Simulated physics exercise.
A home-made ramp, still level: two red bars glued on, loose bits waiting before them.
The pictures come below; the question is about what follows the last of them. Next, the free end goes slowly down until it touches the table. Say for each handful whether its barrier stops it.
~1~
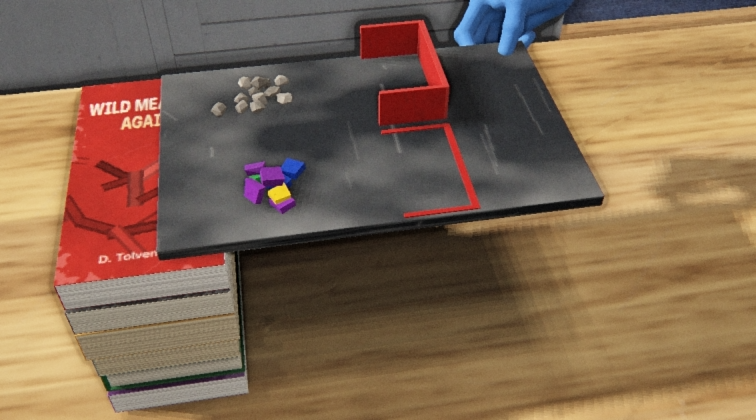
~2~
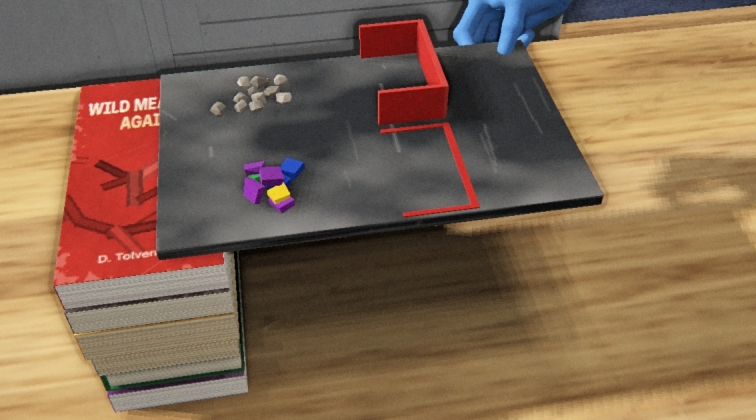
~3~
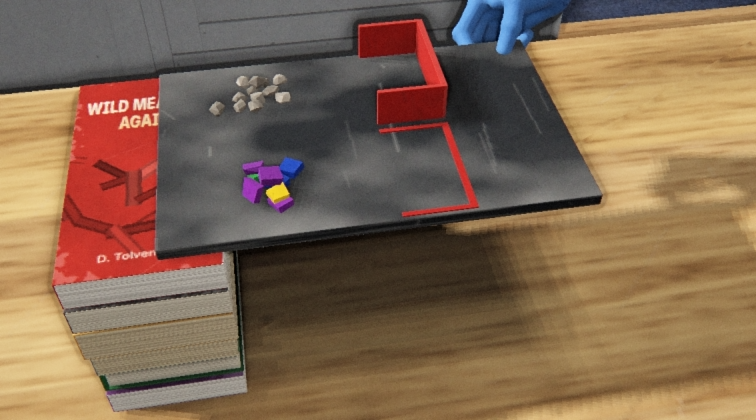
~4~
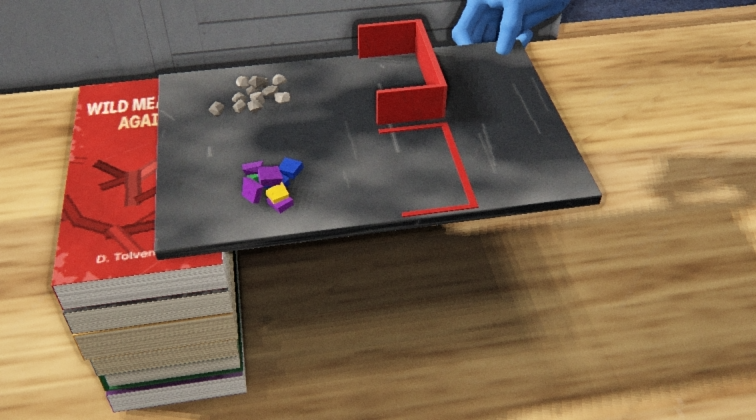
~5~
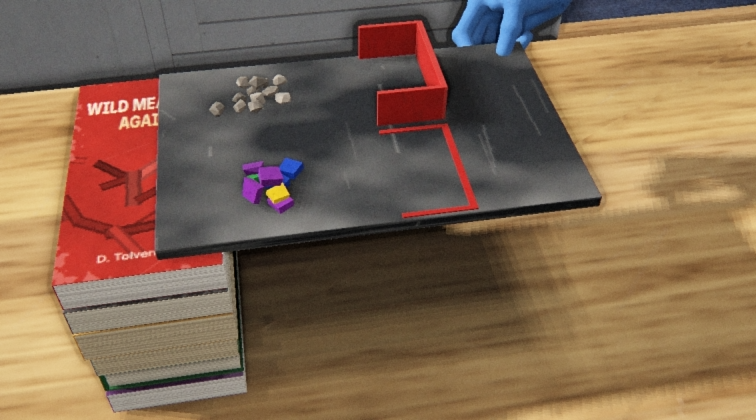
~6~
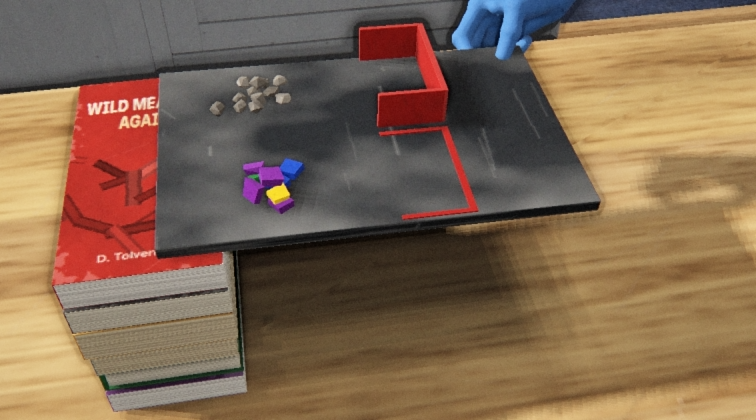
Front handful - no, it gets past. Back handful - yes, the barrier stops it.
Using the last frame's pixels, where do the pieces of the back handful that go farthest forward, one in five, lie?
Roughly (391, 188).
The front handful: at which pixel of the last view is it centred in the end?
Around (531, 301).
Then, 0.39 s past the last view, board sloping at 11°; front handful where it was; back handful where it was.
Then, 0.88 s past the last view, board sloping at 26°; front handful where it was; back handful on its way down.
Then, 1.41 s past the last view, board resting at 37°; front handful all past its bar; back handful has reached its bar.
Finally, board resting at 37°; front handful all past its bar; back handful gathered behind its bar.
